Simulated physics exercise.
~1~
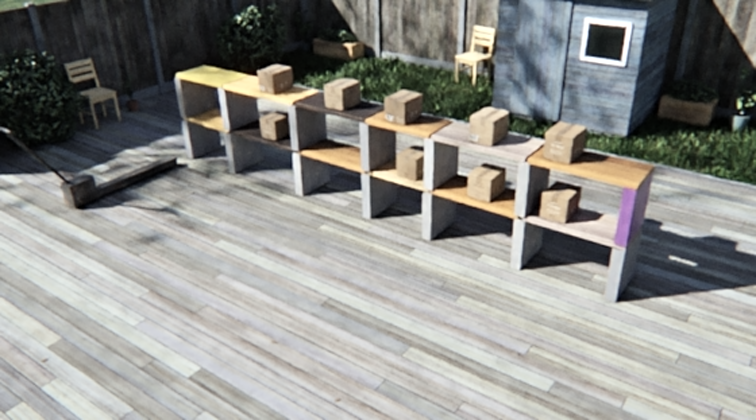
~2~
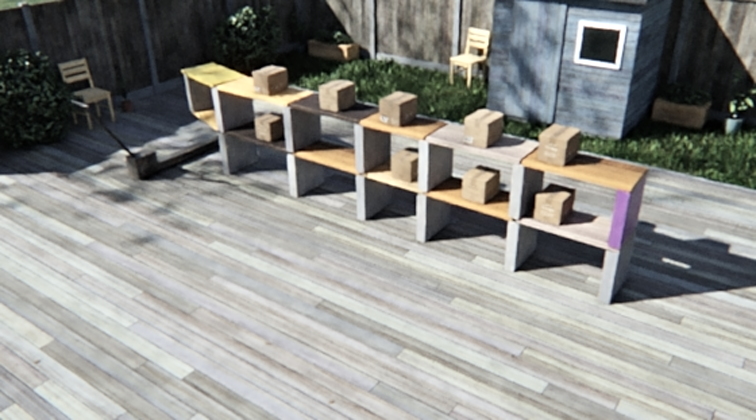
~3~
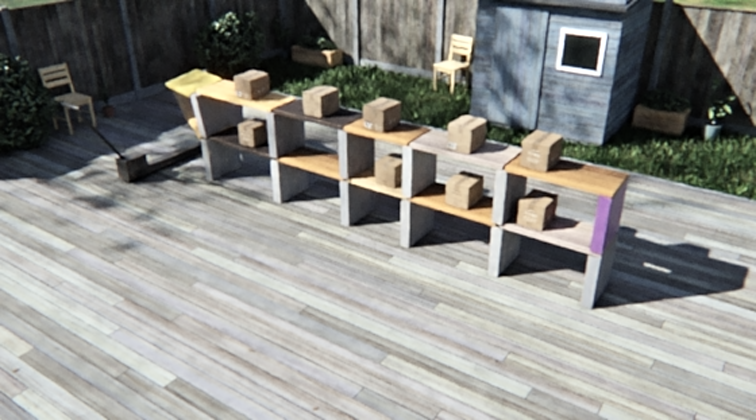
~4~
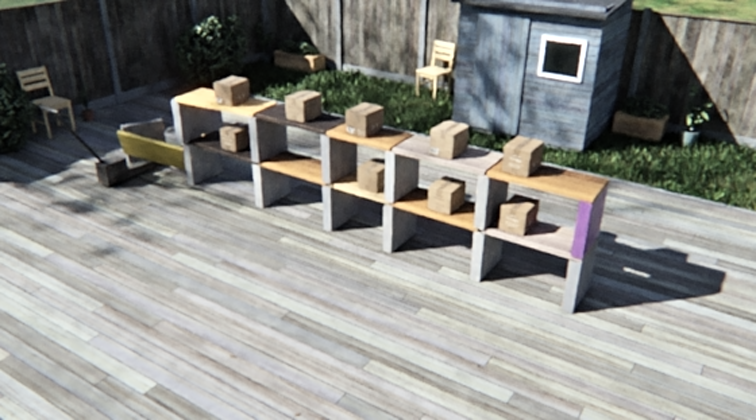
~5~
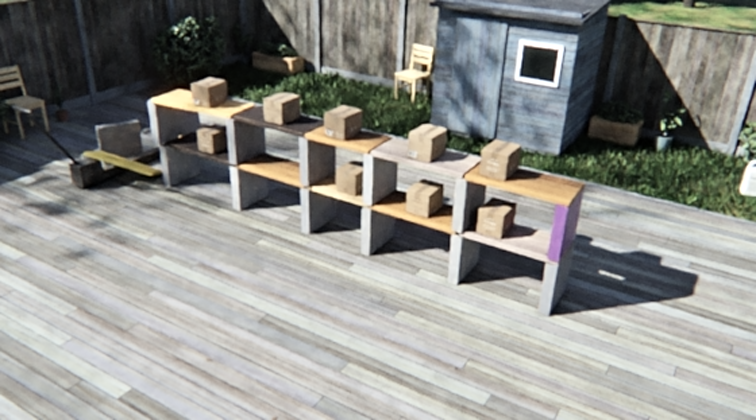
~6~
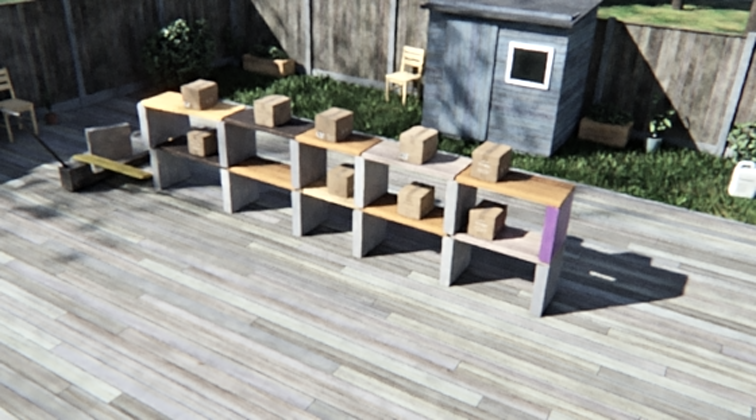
The yellow-topped end of a long shelf collapses as a jack pushes in, while the rest stands.
